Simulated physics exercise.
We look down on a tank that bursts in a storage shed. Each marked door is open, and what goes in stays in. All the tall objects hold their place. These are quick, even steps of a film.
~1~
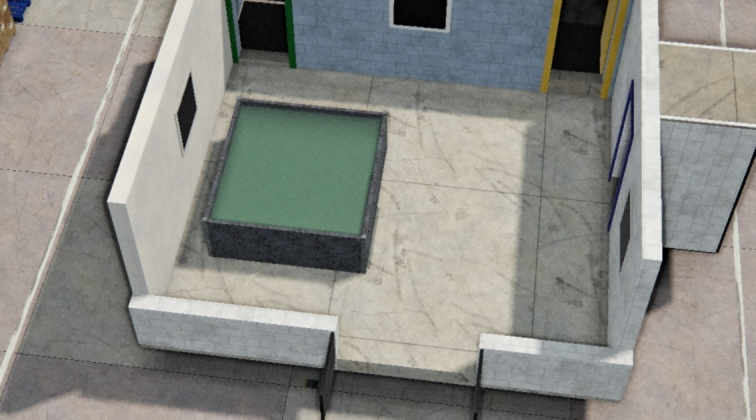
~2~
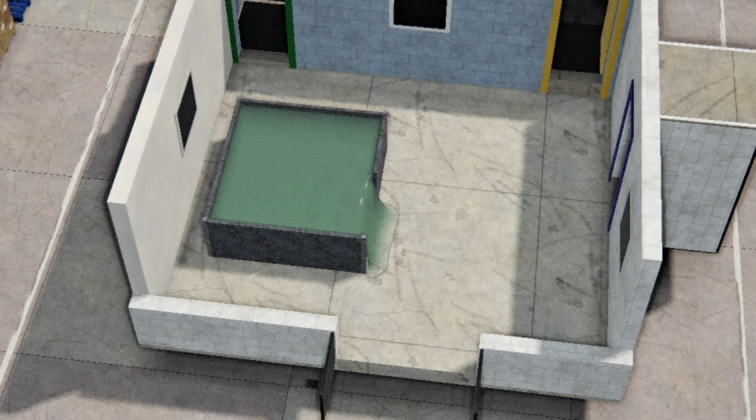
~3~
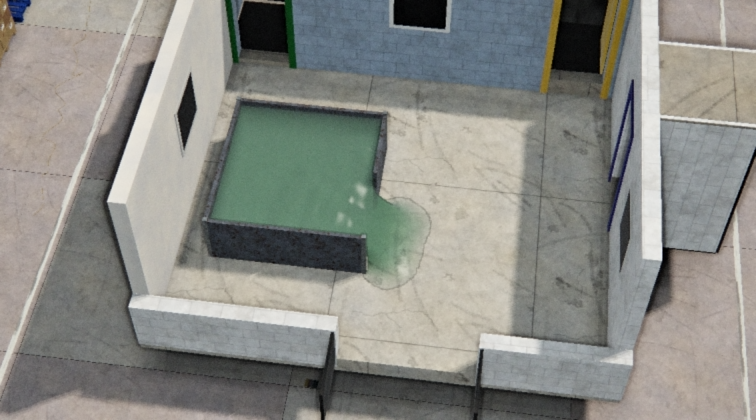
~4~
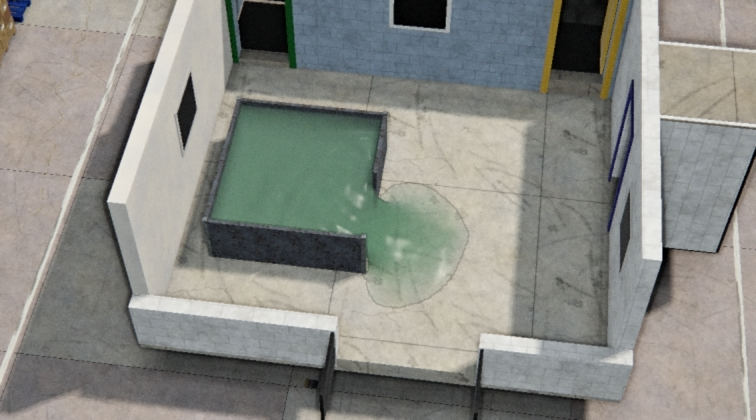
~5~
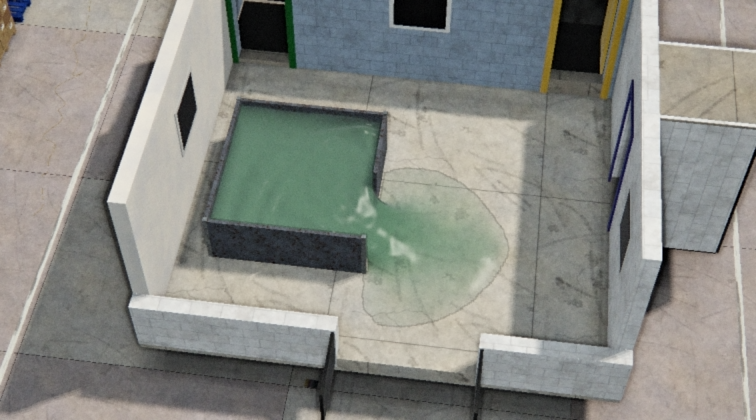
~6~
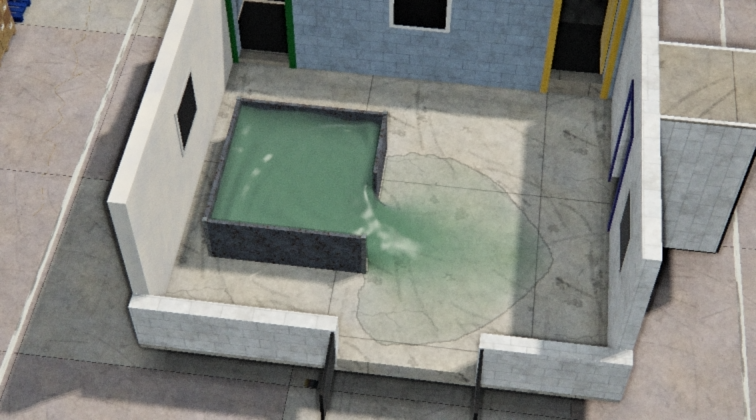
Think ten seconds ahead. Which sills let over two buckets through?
The green door floods; the yellow door holds within the limit; the blue door floods.
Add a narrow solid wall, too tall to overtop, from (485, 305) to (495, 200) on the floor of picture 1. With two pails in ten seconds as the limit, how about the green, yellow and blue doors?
One by one: Green passes that mark; yellow takes less; blue holds.
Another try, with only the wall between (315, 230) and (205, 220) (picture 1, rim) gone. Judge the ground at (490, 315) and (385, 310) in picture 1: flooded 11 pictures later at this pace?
As listed: Awash, covered.
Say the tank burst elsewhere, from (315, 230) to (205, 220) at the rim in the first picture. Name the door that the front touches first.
That is the green door.
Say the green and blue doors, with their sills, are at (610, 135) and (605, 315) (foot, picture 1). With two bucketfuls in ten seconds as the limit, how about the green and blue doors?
Then: The green one lets more in; the blue one takes more.
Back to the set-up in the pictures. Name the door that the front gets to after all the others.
That is the green door.
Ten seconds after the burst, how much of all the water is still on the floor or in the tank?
About 78 per cent.
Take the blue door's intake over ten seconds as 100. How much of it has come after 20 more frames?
Roughly 65 per cent.
A moment on, water covers 45 % of the floor; the green door not reached, the yellow door not reached, the blue door wet at the sill, nothing in.
Next, water covers 45 % of the floor; the green door not reached, the yellow door not reached, the blue door over two buckets in.
Then, water covers 50 % of the floor; the green door not reached, the yellow door wet at the sill, nothing in, the blue door far over two buckets in.
Later, water covers 80 % of the floor; the green door wet at the sill, nothing in, the yellow door wet at the sill, nothing in, the blue door far over two buckets in.
In the end, water covers 95 % of the floor; the green door far over two buckets in, the yellow door wet at the sill, nothing in, the blue door far over two buckets in.
